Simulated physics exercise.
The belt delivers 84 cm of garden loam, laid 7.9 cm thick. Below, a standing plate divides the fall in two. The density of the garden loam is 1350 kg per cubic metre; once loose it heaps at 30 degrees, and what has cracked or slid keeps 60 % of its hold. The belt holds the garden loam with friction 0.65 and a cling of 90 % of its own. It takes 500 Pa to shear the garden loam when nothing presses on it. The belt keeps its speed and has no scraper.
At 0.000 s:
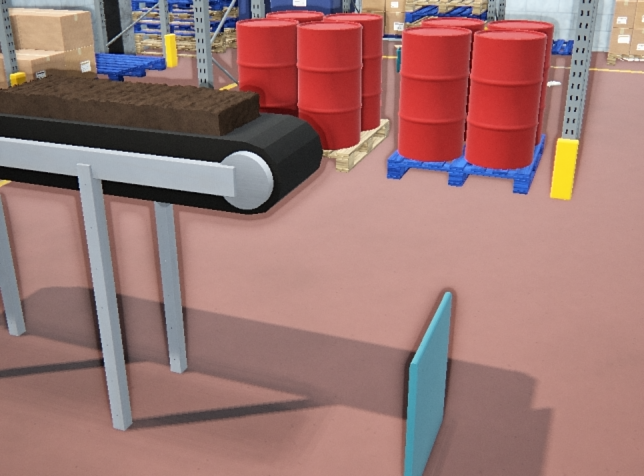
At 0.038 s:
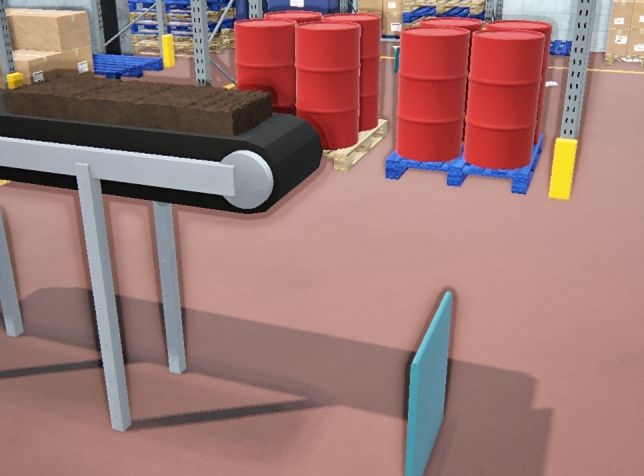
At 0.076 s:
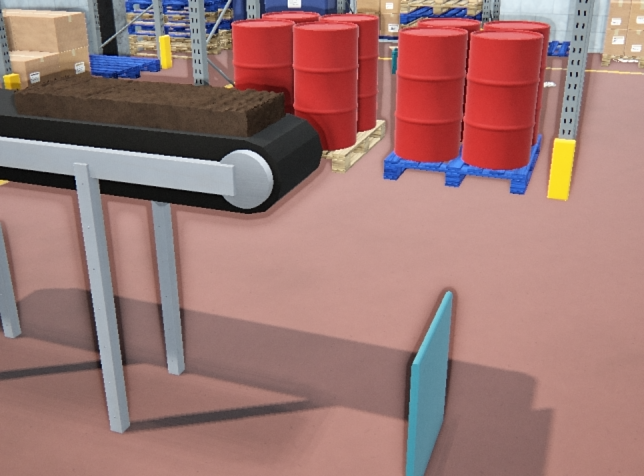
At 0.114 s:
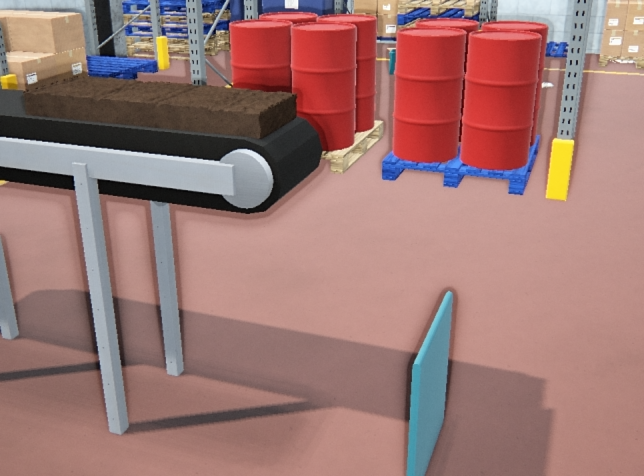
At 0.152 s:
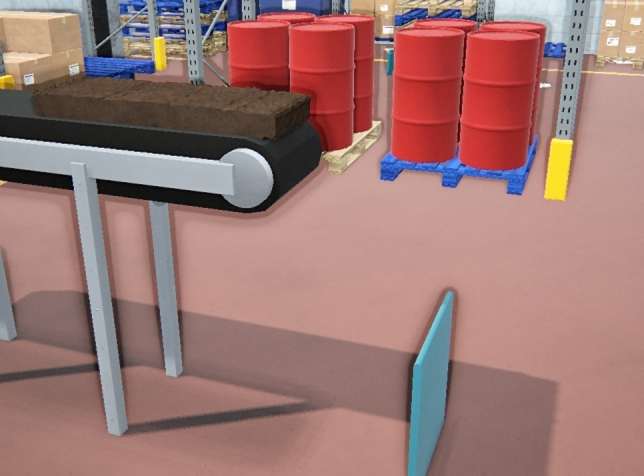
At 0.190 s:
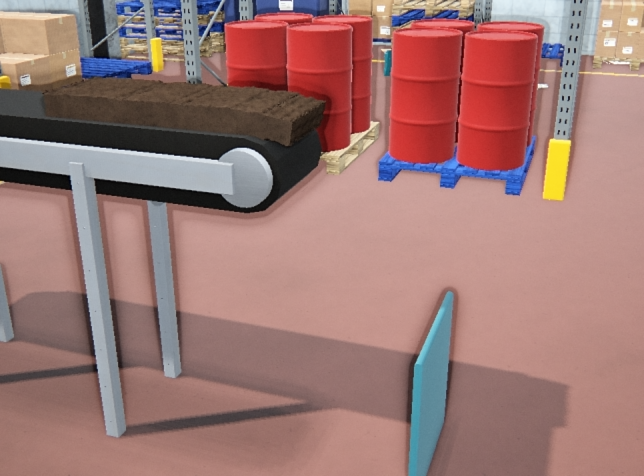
Dark brown slab of soil moving right along a black conveyor belt, its front edge passing over the end roller and cracking.
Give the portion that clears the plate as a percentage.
Close to 0 per cent.
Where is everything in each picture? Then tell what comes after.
Leading edge of the garden loam at (219, 116), in the first picture.
Leading edge of the garden loam at (232, 116), in the second picture.
Leading edge of the garden loam at (246, 117), in the third picture.
Leading edge of the garden loam at (260, 115), 5 % of it past the top of the roller, in one piece, in the fourth picture.
Leading edge of the garden loam at (276, 122), 10 % of it past the top of the roller, in one piece, in the fifth picture.
Leading edge of the garden loam at (292, 128), 15 % of it past the top of the roller, cracking, in the sixth picture.
After 0.40 s, 0 % is beyond the plate's line.
After 0.65 s, 0 % is beyond the plate's line.
After 0.90 s, 0 % is beyond the plate's line.
After 1.14 s, 0 % is beyond the plate's line.
After 2.31 s, at the end, 0 % is beyond the plate's line.
